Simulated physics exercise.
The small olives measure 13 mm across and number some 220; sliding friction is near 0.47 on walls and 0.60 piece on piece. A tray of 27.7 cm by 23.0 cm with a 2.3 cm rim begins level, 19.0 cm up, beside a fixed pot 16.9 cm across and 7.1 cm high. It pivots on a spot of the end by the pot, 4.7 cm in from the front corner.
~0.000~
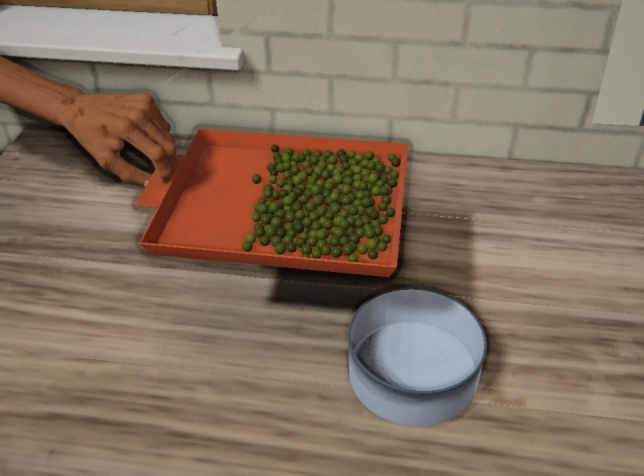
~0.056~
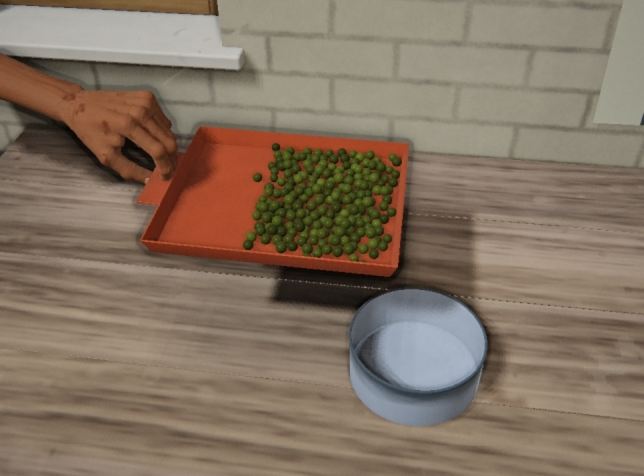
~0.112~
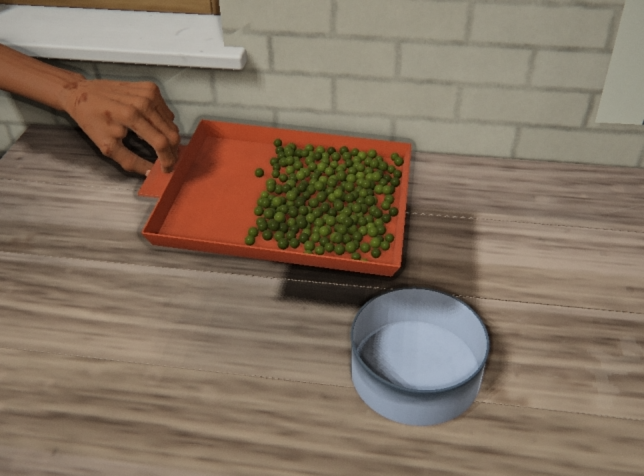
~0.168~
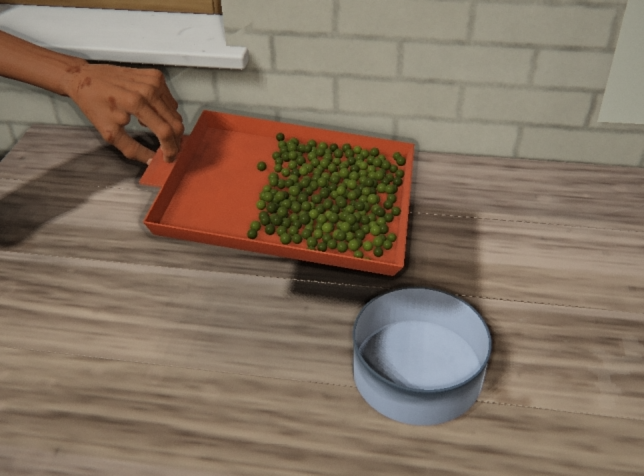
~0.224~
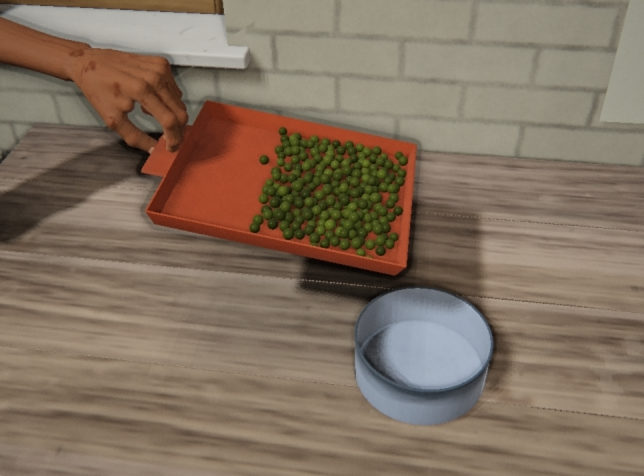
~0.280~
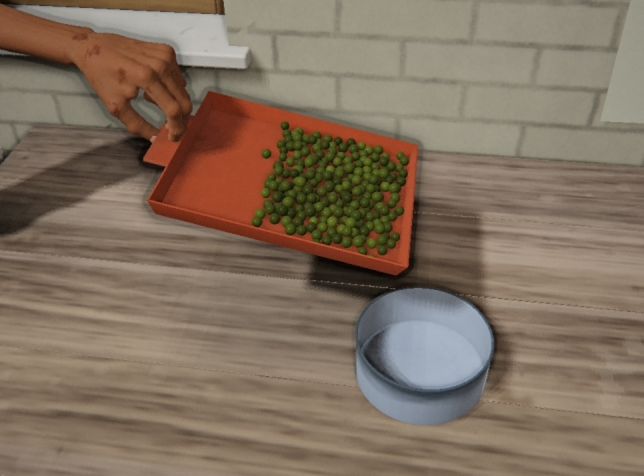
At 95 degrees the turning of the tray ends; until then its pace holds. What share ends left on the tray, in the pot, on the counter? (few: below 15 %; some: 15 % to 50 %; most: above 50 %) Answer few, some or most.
Tray: Few, pot: Some, counter: Most.
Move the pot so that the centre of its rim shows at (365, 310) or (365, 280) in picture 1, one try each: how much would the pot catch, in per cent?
Some 5 and 5 per cent.
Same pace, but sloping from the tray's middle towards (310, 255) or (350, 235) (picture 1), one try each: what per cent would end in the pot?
About 60 and 95 per cent.
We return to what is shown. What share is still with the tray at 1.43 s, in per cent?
Some 90 per cent of the load.
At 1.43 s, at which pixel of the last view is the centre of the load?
Near (399, 175).
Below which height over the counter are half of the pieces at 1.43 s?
About 24 cm.
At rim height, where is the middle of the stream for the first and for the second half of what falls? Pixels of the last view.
At about (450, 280), then at (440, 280).
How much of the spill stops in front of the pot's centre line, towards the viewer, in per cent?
About 0 per cent.
After 0.97 s, tilt 51 degrees; the tray holds 100 %, the pot 0 %.
Then, at 1.43 s, tilt 77 degrees; the tray holds 90 %, the pot 0 %.
Then, at 1.96 s, tilt 95 degrees; the tray holds 0 %, the pot 35 %.
At rest (2.8 s), tray 0 %, pot 35 %, counter 65 %.
